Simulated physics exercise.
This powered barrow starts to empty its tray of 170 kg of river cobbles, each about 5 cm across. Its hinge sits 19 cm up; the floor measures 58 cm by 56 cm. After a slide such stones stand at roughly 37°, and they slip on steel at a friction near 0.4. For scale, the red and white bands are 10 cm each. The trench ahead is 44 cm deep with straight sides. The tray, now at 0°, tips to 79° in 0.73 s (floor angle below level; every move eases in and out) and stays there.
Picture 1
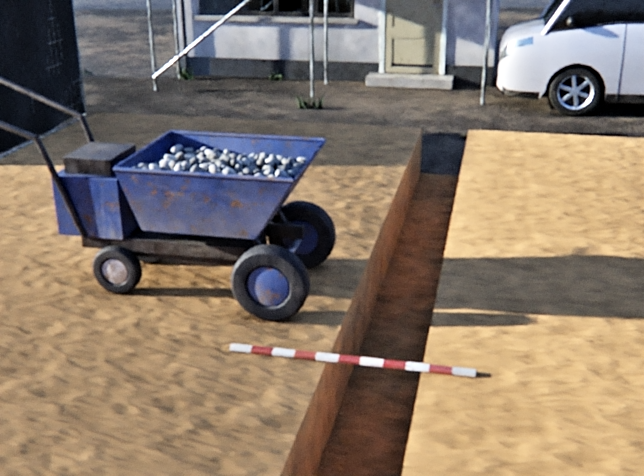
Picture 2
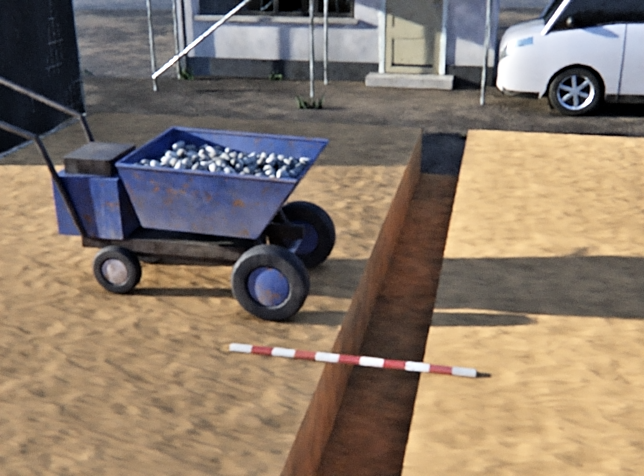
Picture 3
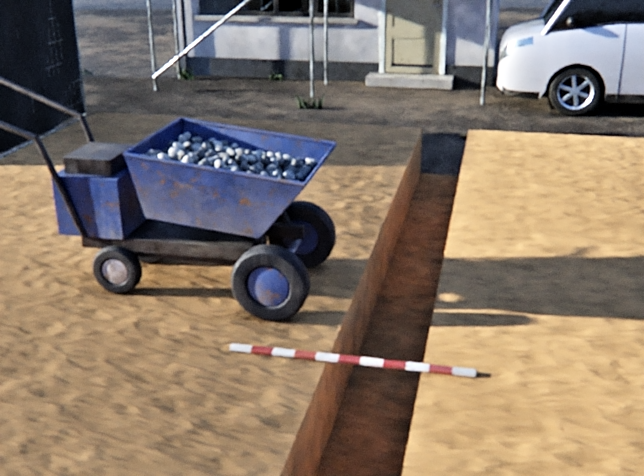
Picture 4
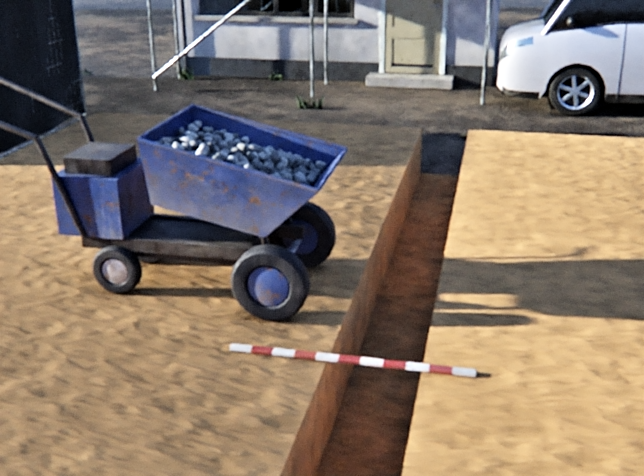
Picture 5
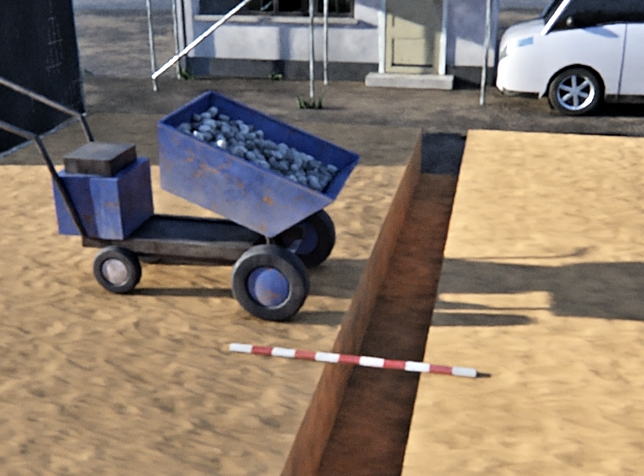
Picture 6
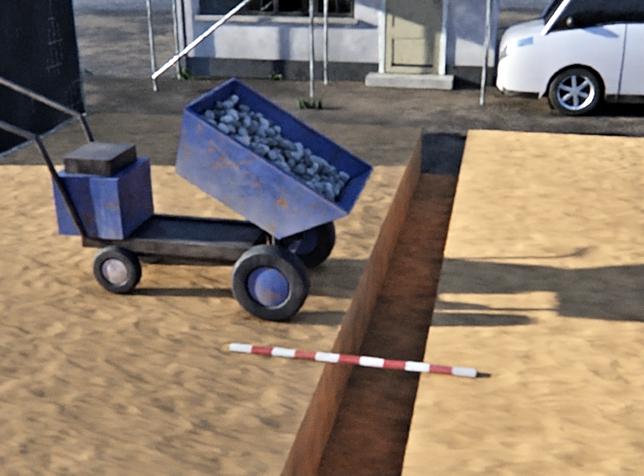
On sandy ground beside a straight-sided trench, a blue powered barrow stands with its tray of grey stones level, a red and white banded pole lying ahead. The tray begins tilting forward slowly, then its rear rises steeply while the front lip reaches toward the trench, the stones still inside.
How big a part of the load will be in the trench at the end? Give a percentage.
Close to 48 in a hundred.
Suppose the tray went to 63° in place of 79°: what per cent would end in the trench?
Then about 35 per cent.
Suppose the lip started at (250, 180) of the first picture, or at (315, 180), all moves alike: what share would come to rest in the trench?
First some 90, then 30 per cent.
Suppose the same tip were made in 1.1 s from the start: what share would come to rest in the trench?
In that case some 55 per cent.
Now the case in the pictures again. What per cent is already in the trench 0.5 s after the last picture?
Some 15 per cent.
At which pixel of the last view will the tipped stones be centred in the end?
Their middle is at about (445, 303).
Then, 0.2 s after the last picture the floor is at 67°, 100 % in the tray; the foremost stones are at (382, 246).
Then, 0.5 s after the last picture the floor is at 79°, 57 % in the tray, 16 % in the trench, 27 % past the trench; the foremost stones are at (494, 325).
Then, 0.9 s after the last picture the floor is at 79°, 11 % in the tray, 35 % in the trench, 54 % past the trench; the foremost stones are past the picture's edge.
Then, 2.8 s after the last picture the floor is at 79°, 0 % in the tray, 48 % in the trench, 52 % past the trench; the foremost stones are past the picture's edge.
